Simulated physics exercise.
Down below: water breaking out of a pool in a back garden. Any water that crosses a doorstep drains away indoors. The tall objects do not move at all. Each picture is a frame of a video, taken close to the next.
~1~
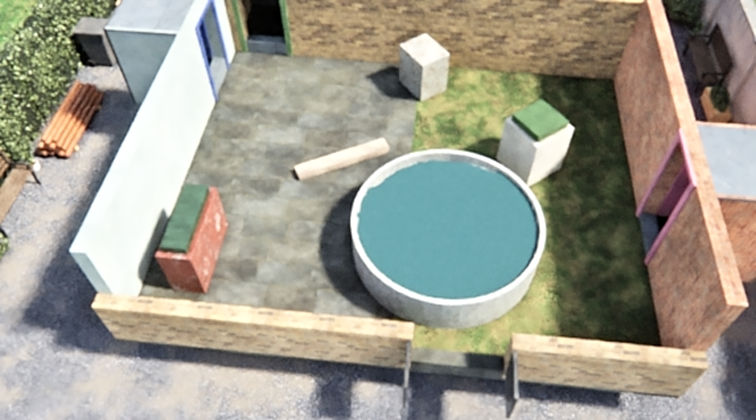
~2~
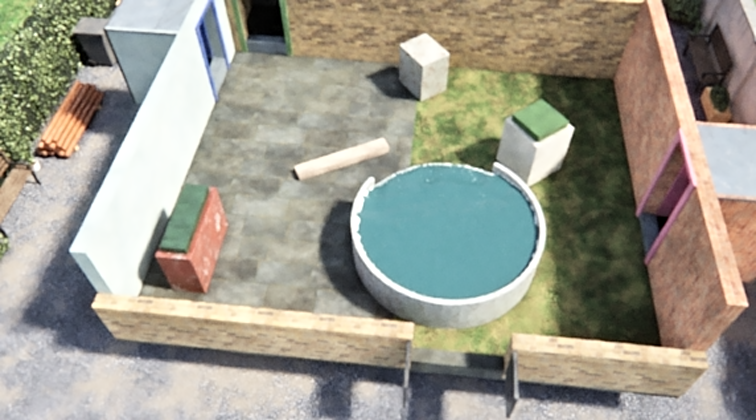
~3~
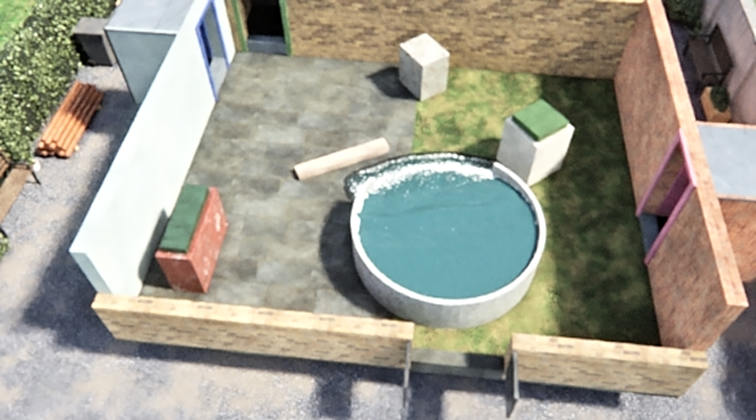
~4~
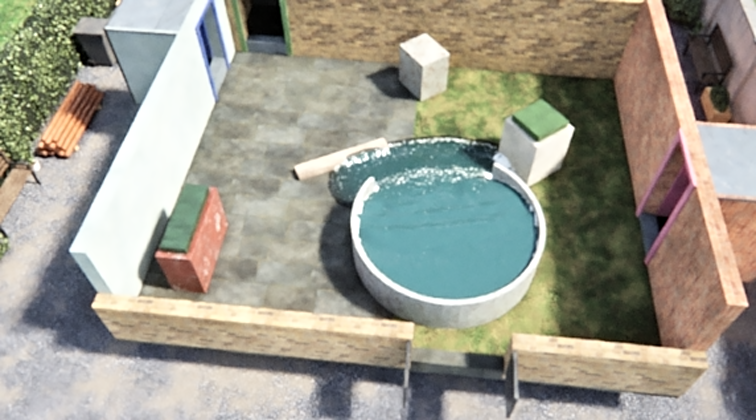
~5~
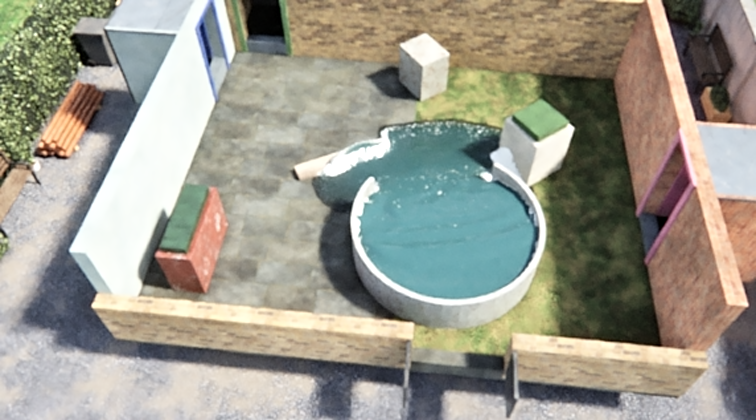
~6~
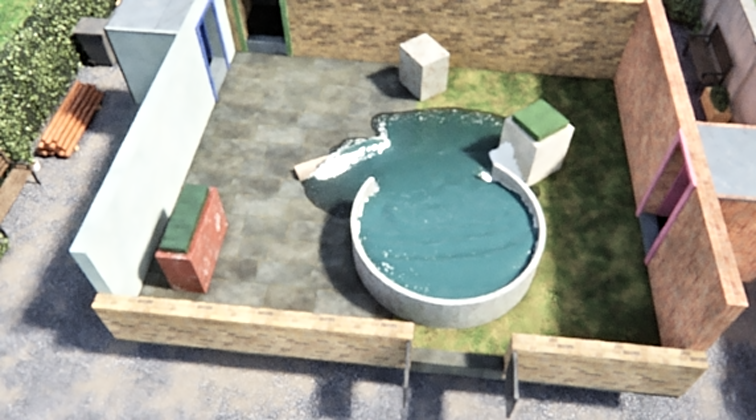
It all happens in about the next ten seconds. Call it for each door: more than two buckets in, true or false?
Pink door false, blue door false, green door false.
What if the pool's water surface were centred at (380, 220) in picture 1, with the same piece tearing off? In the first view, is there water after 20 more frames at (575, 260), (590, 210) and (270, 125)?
So, in the order given, I'd say unaffected, unaffected, soaked through.
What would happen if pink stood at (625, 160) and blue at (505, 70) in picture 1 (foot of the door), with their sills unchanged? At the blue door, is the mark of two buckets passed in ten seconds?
Well, the blue door remains short of it.
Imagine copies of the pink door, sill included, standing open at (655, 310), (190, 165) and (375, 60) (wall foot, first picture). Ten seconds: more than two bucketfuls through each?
Stays within it; stays within it; exceeds it.
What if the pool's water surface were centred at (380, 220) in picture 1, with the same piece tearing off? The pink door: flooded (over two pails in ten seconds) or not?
Pink door: Below the limit.
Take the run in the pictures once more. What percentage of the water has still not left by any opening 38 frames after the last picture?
I'd put it near 100 %.
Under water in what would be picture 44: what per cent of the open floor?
My estimate is near 90 per cent.
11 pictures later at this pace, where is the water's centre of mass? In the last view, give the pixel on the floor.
About (427, 179).
A moment on, water covers 35 % of the floor; the pink door not reached, the blue door not reached, the green door not reached.
Next, water covers 55 % of the floor; the pink door not reached, the blue door not reached, the green door not reached.
Then, water covers 75 % of the floor; the pink door not reached, the blue door wet at the sill, nothing in, the green door wet at the sill, nothing in.
Later, water covers 90 % of the floor; the pink door wet at the sill, nothing in, the blue door wet at the sill, nothing in, the green door under two buckets in.
In the end, water covers 95 % of the floor; the pink door wet at the sill, nothing in, the blue door wet at the sill, nothing in, the green door under two buckets in.
